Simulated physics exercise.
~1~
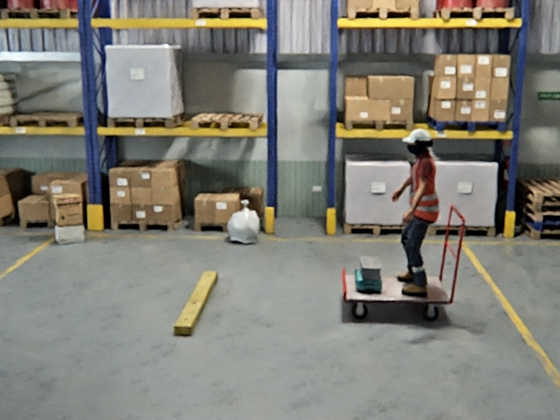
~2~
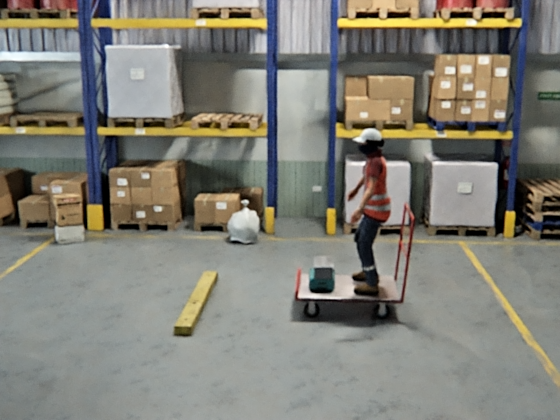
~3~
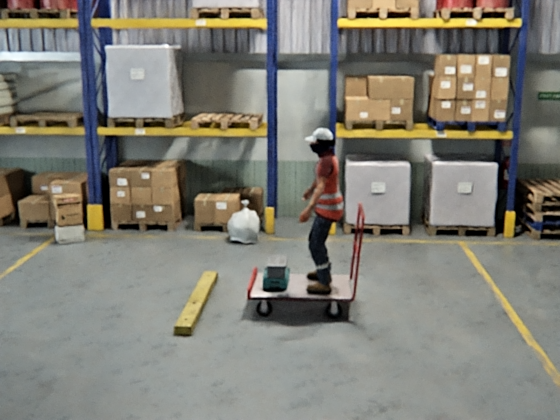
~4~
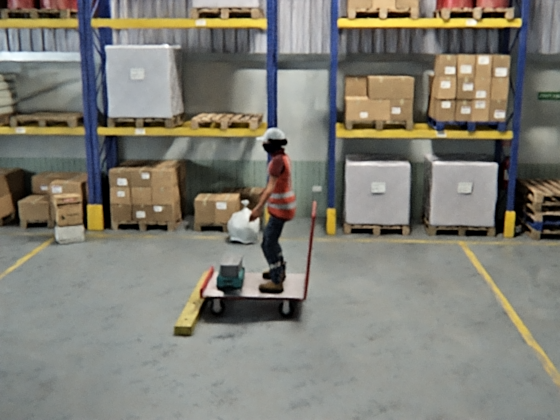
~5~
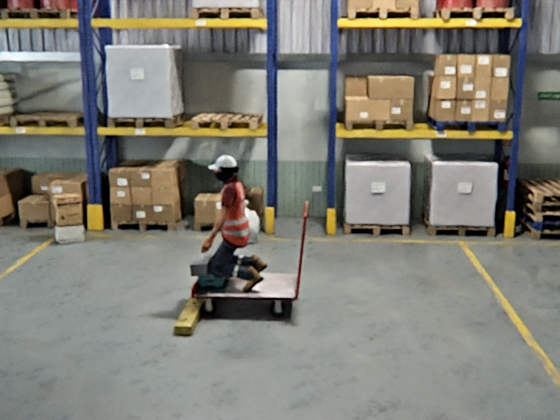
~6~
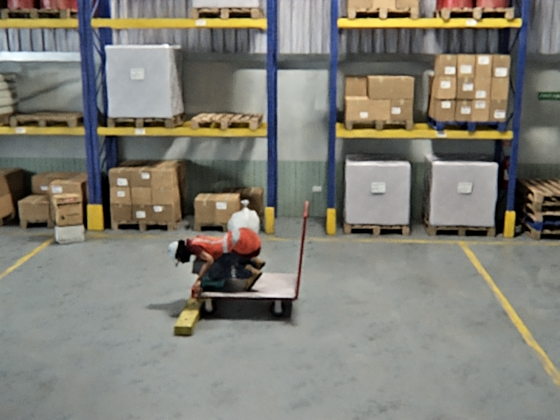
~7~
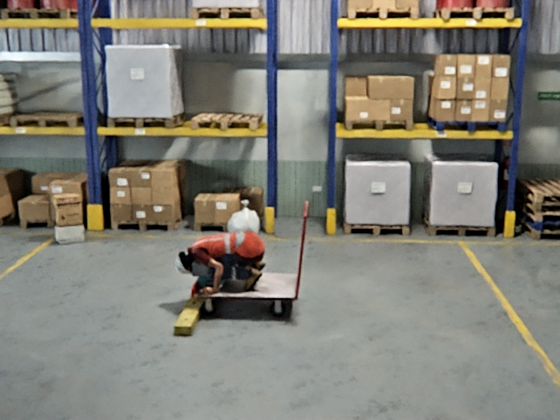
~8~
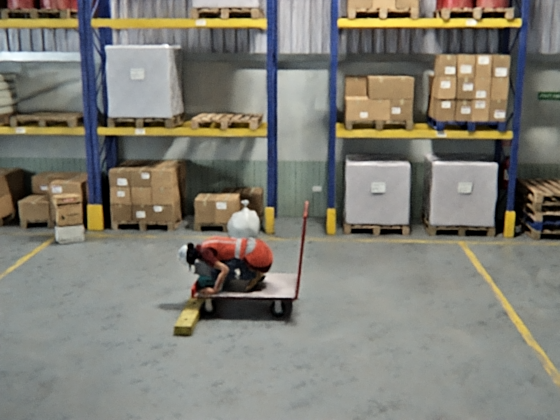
In a warehouse, a worker riding a trolley hits a kerb and crumples onto its deck.
